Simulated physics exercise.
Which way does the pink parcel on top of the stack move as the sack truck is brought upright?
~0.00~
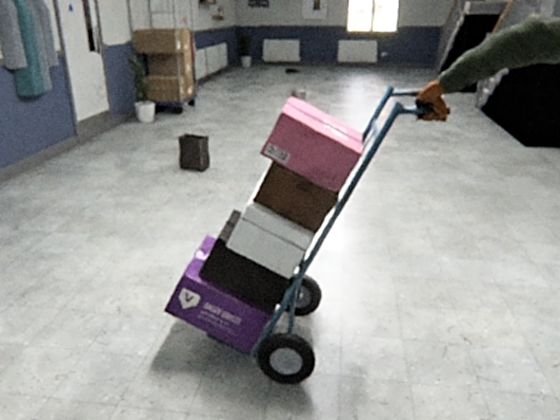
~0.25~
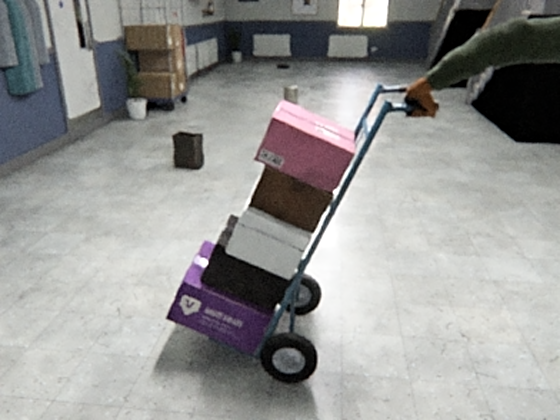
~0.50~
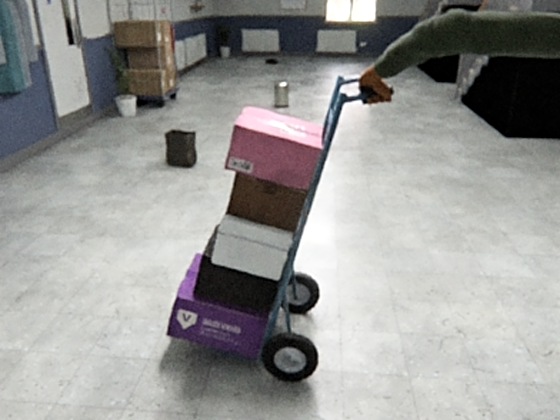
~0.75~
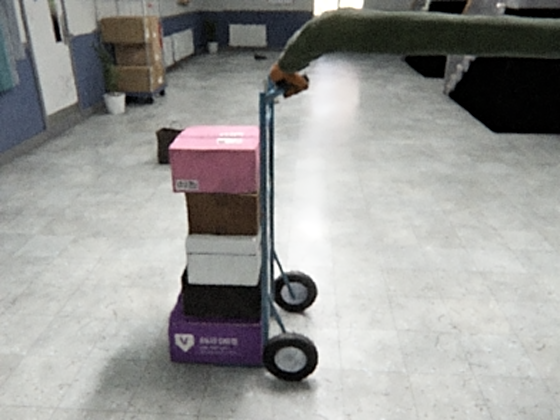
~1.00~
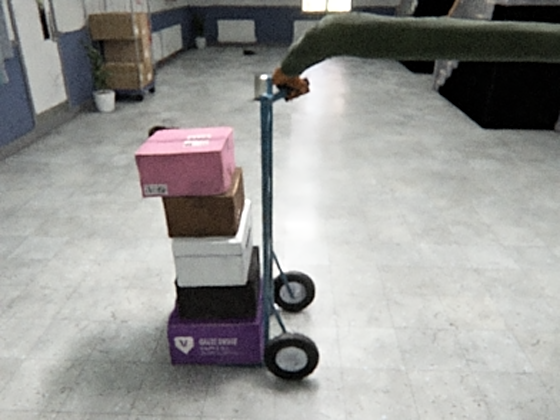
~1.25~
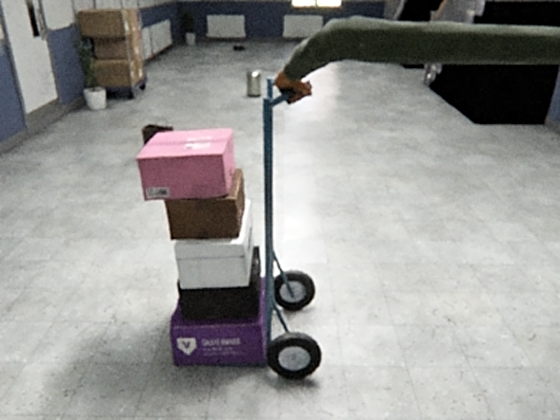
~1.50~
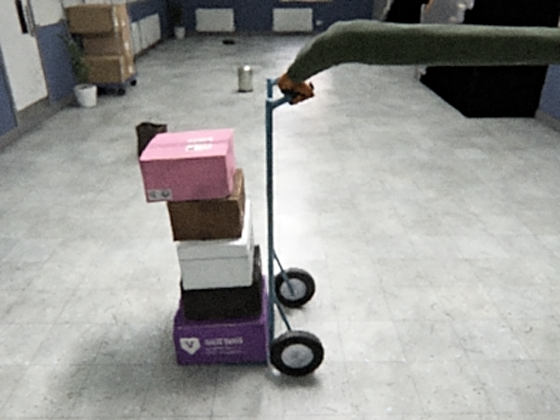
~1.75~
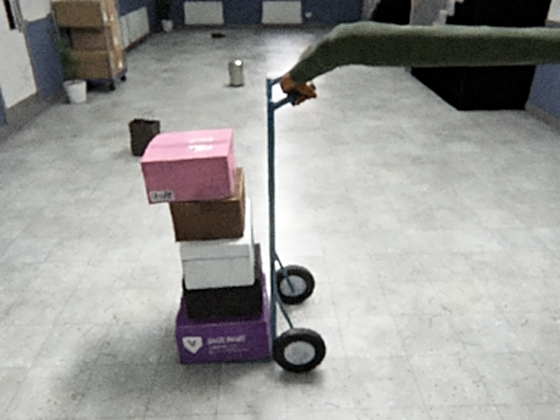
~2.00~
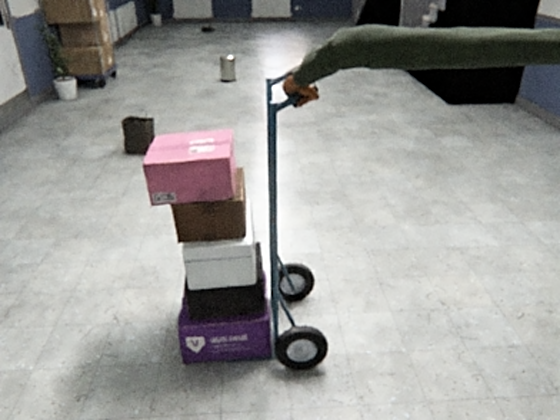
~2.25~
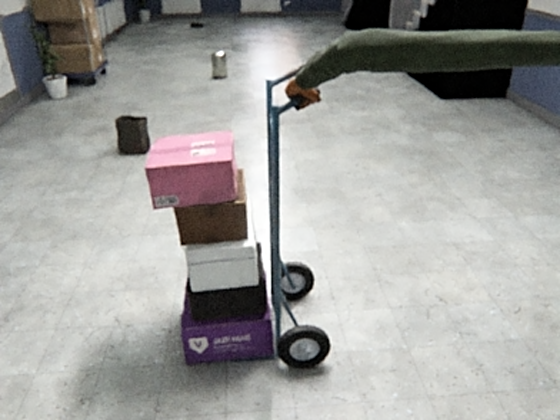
The pink parcel moves to the left, and it ends up sitting away from the truck's upright frame.
